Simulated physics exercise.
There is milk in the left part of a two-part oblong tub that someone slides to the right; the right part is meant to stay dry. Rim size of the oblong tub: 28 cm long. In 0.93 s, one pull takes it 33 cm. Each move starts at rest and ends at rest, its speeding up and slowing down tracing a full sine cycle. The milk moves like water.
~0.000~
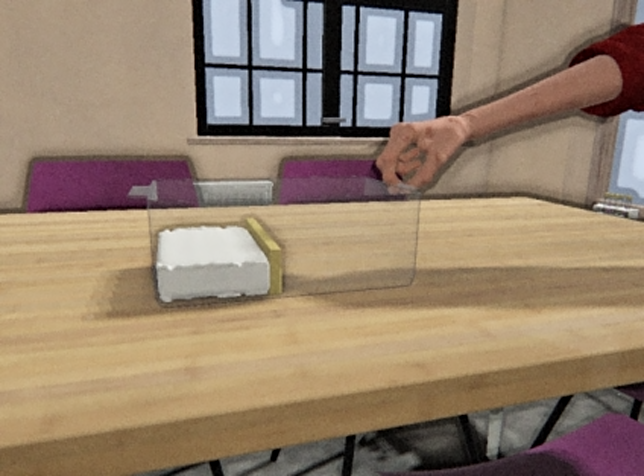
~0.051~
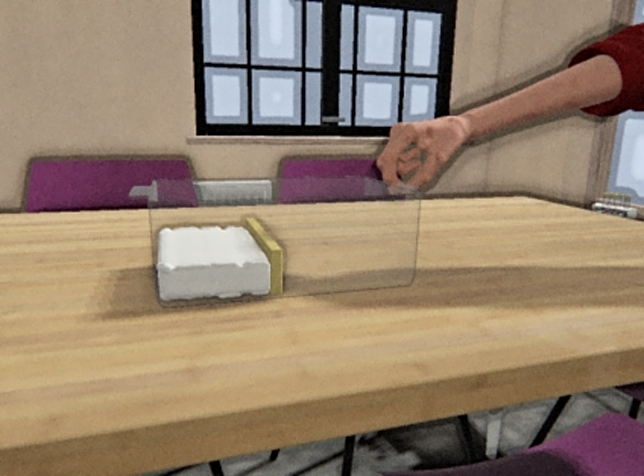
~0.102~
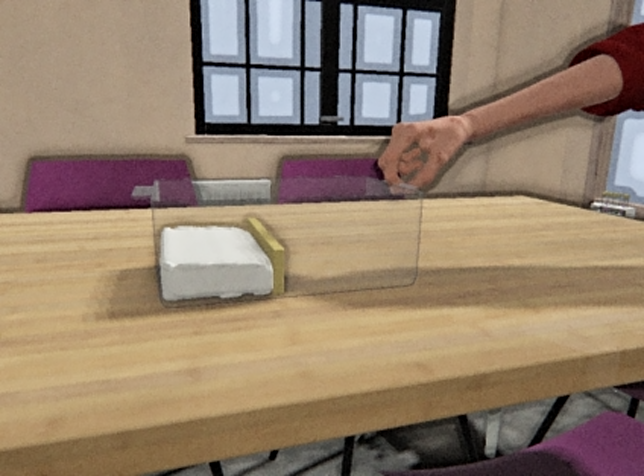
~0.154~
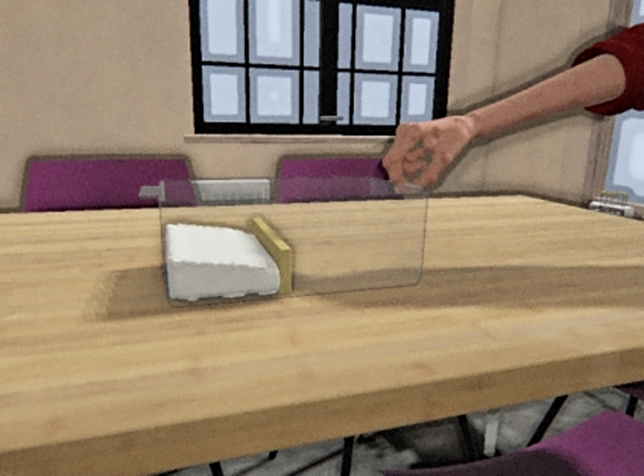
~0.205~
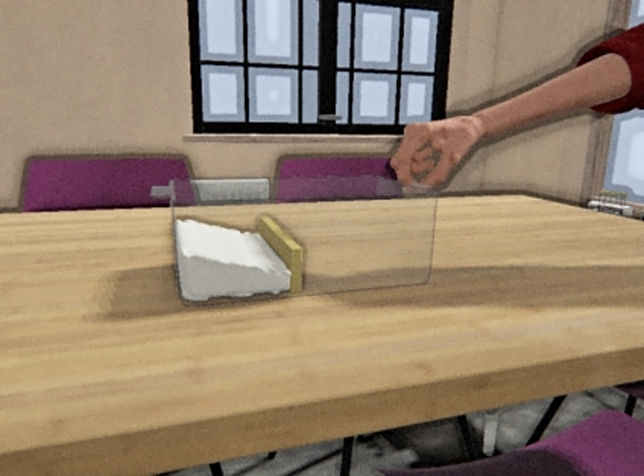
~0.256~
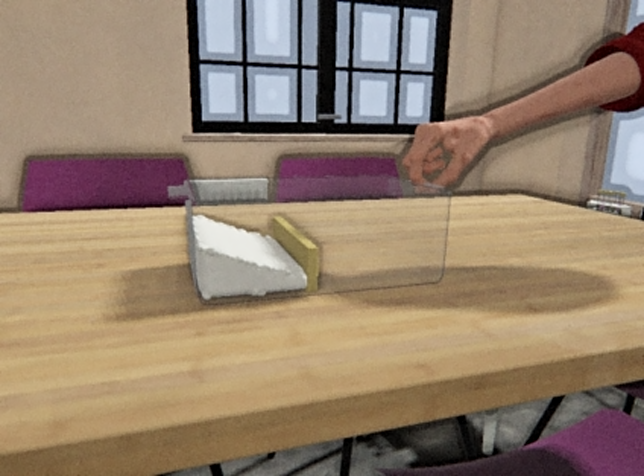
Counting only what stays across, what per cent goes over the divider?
About 3 per cent stays across.
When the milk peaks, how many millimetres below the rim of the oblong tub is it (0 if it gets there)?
Min. clearance below rim: Some 45 mm.
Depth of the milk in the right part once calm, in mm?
About 0 millimetres deep.
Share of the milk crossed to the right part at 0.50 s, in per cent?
0 per cent or thereabouts.
After 0.50 s it has gone 19 cm; 0 per cent is on the right side and 0 is out of the oblong tub.
After 0.74 s it has gone 31 cm; 2 per cent is on the right side and 0 is out of the oblong tub.
After 0.98 s it has gone 33 cm; 3 per cent is on the right side and 0 is out of the oblong tub.
After 1.22 s it has gone 33 cm; 3 per cent is on the right side and 0 is out of the oblong tub.
In the end 3 per cent is on the right side and 0 is out of the oblong tub.
